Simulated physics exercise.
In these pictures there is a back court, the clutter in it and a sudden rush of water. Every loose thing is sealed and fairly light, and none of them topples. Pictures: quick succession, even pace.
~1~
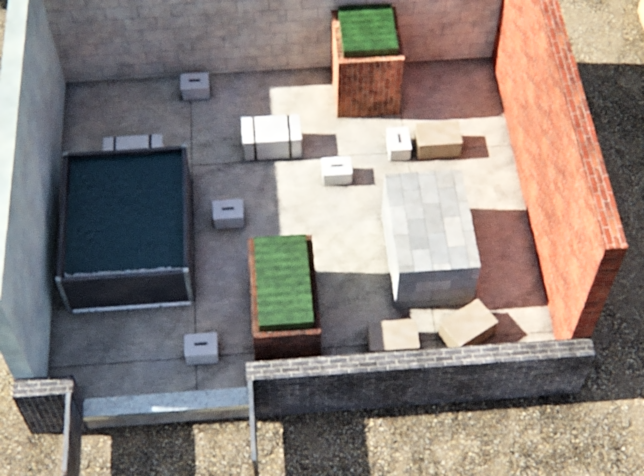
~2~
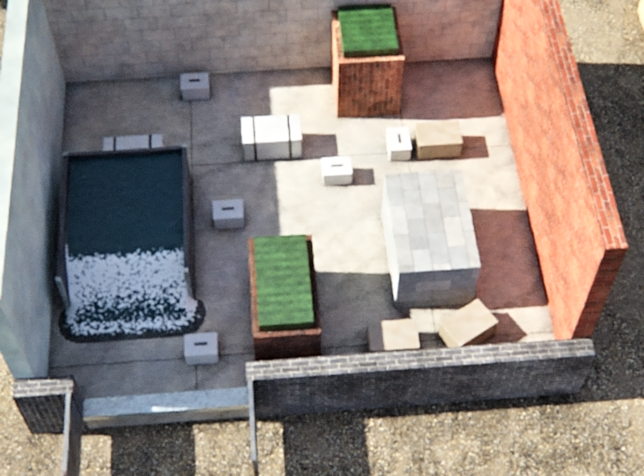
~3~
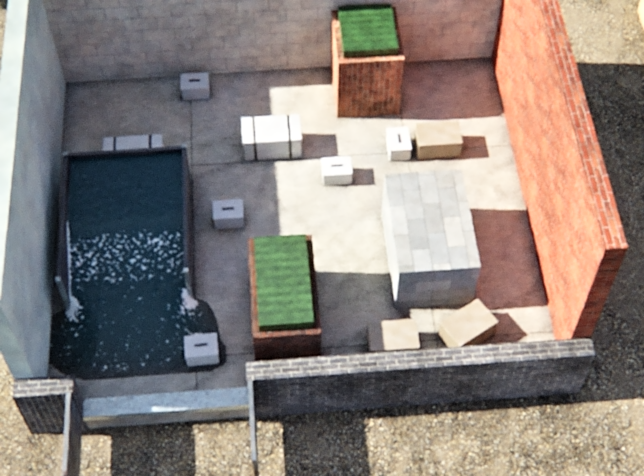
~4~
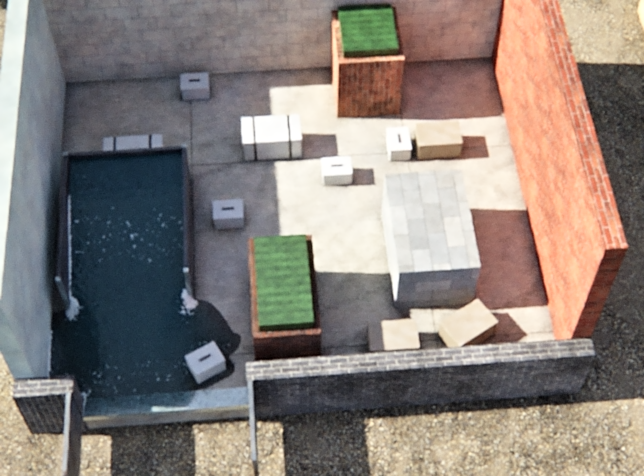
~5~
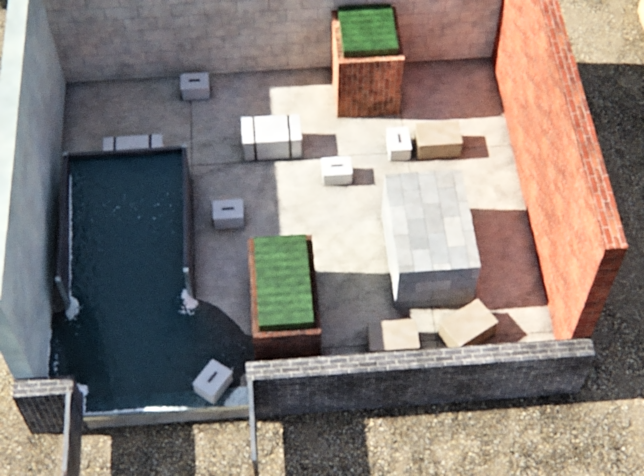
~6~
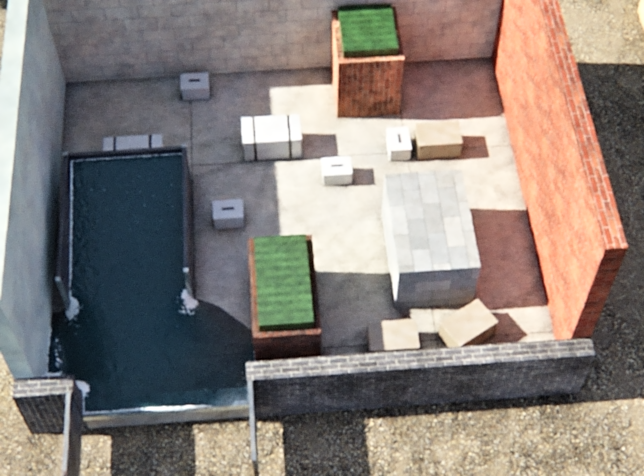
In a walled back court, dark water burst from the open front of a big tank and spread over the near left corner, turning one small pale box and carrying it rightward until it was out of view.
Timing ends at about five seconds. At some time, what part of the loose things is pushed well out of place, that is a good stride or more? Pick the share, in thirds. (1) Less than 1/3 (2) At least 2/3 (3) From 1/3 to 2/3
1, less than 1/3.
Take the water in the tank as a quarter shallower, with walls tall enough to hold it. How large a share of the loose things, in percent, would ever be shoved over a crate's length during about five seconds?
Share moved that far: Approx. 10 %.
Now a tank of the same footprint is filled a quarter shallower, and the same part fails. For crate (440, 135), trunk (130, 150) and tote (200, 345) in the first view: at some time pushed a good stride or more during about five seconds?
Per item, in order: Missed the mark; missed the mark; cleared the mark.
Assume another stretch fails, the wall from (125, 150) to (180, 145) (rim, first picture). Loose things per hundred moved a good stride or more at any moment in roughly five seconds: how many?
Roughly 30 %.
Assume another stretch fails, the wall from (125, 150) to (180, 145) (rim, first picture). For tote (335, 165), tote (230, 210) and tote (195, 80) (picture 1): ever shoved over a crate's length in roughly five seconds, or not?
Same order as named: Sent that far; not sent that far; sent that far.
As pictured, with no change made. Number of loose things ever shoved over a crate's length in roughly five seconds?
My tally gives 1.
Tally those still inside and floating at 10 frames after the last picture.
That would be 0.
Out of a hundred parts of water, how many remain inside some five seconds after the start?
I'd put it near 32 per cent.
A moment on, 1 of 10 are well off their spots; 0 afloat.
Next, 1 of 10 are well off their spots; 0 afloat.
Later, 1 of 10 are well off their spots; 0 afloat.
In the end, 1 of 10 are well off their spots, and 1 have been at some point; 0 afloat.
